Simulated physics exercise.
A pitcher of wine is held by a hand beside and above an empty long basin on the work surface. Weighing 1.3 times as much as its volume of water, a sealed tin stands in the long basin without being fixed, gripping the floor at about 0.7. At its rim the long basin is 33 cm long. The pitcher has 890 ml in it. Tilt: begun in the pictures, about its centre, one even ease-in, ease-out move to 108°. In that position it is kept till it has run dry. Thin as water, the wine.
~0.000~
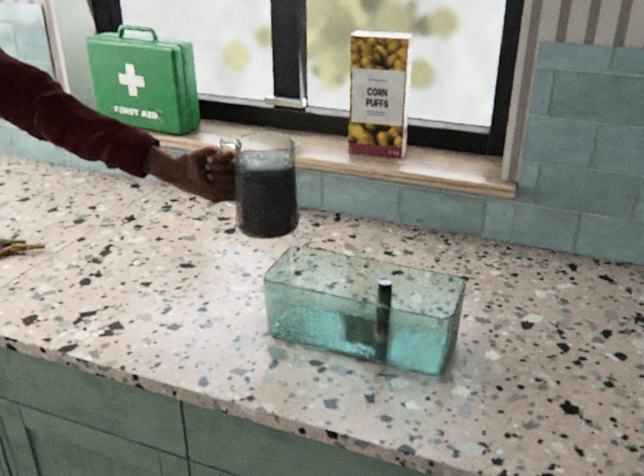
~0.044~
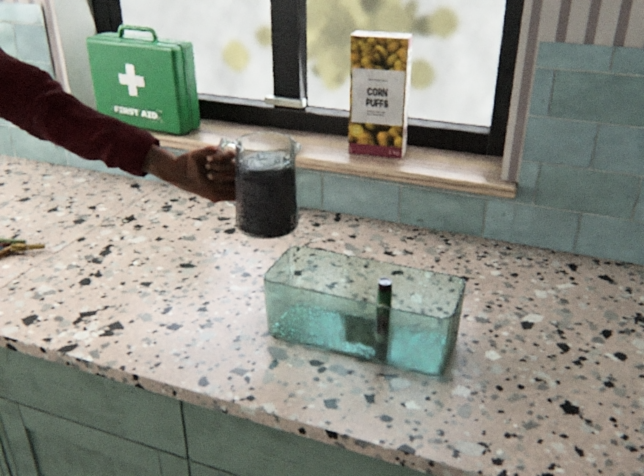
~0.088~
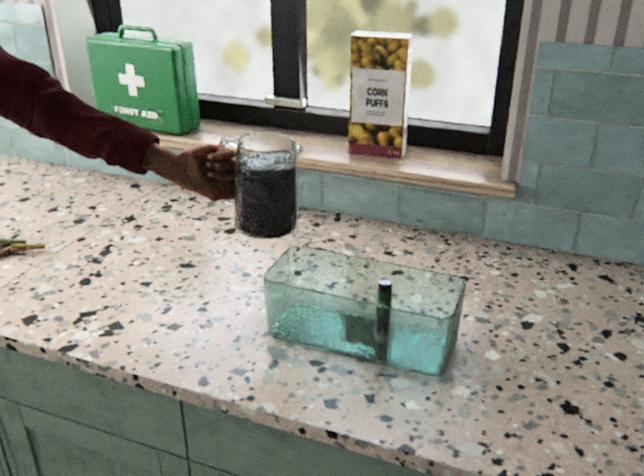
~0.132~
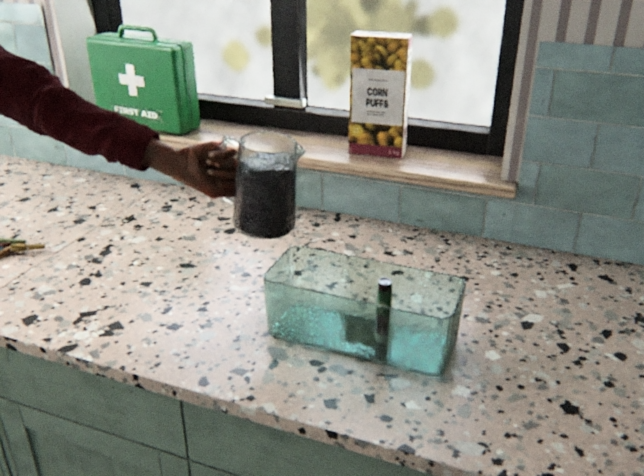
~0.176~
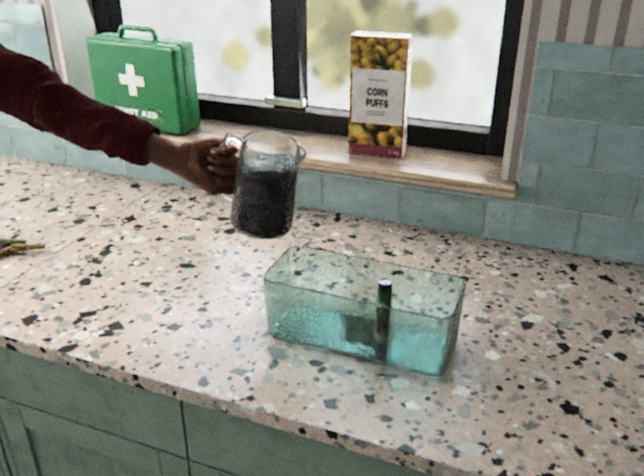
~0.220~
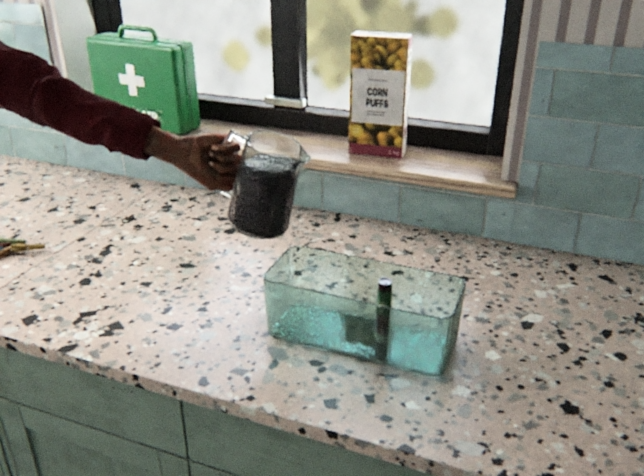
On a kitchen counter of pale speckled stone, seen from slightly above by a still camera, a green first aid case and a corn puffs box stand along the windowsill. A dark-skinned hand in a maroon sleeve holds a clear pitcher of dark liquid beside and above a long, clear teal basin with a small dark upright object. The hand slowly tilts the pitcher slightly rightward, gradually quickening.
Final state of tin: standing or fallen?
My bet is it will last.
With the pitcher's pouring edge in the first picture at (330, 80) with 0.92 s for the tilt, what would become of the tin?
It tumbles.
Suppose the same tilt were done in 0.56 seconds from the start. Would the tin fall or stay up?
In that case the tin stays vertical.
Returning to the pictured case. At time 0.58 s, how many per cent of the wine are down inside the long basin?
I reckon close to 1 percent of it.
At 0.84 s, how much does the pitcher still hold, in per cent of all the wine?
Close to 42 percent of the whole amount.
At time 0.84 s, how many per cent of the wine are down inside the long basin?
Around 36 parts in a hundred.
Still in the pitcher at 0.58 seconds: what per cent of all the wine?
90 %.
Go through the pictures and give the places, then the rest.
The first frame shows tilt 0°; pouring edge (301, 147); surface from (242, 157) to (292, 165); the long basin's rim runs from (277, 262) to (459, 300); the tin's top is at (385, 284).
The second frame shows tilt 1°; pouring edge (301, 148); surface from (242, 157) to (292, 165).
The third frame shows tilt 2°; pouring edge (302, 149); surface from (243, 157) to (292, 165).
The fourth frame shows tilt 5°; pouring edge (304, 152); surface from (244, 157) to (294, 166).
The fifth frame shows tilt 9°; pouring edge (307, 155); surface from (245, 160) to (295, 167).
The sixth frame shows tilt 15°; pouring edge (310, 160); surface from (243, 169) to (298, 167).
After 0.58 s the tilt is 76° and 90 per cent is still to pour; the tin stands where it began.
After 0.84 s the tilt is 106° and 43 per cent is still to pour; the tin stands where it began.
After 1.12 s the tilt is 108° and 8 per cent is still to pour; the tin stands where it began.
After 1.42 s the tilt is 108° and 1 per cent is still to pour; the tin stands where it began.
In the end the tin stands where it began.
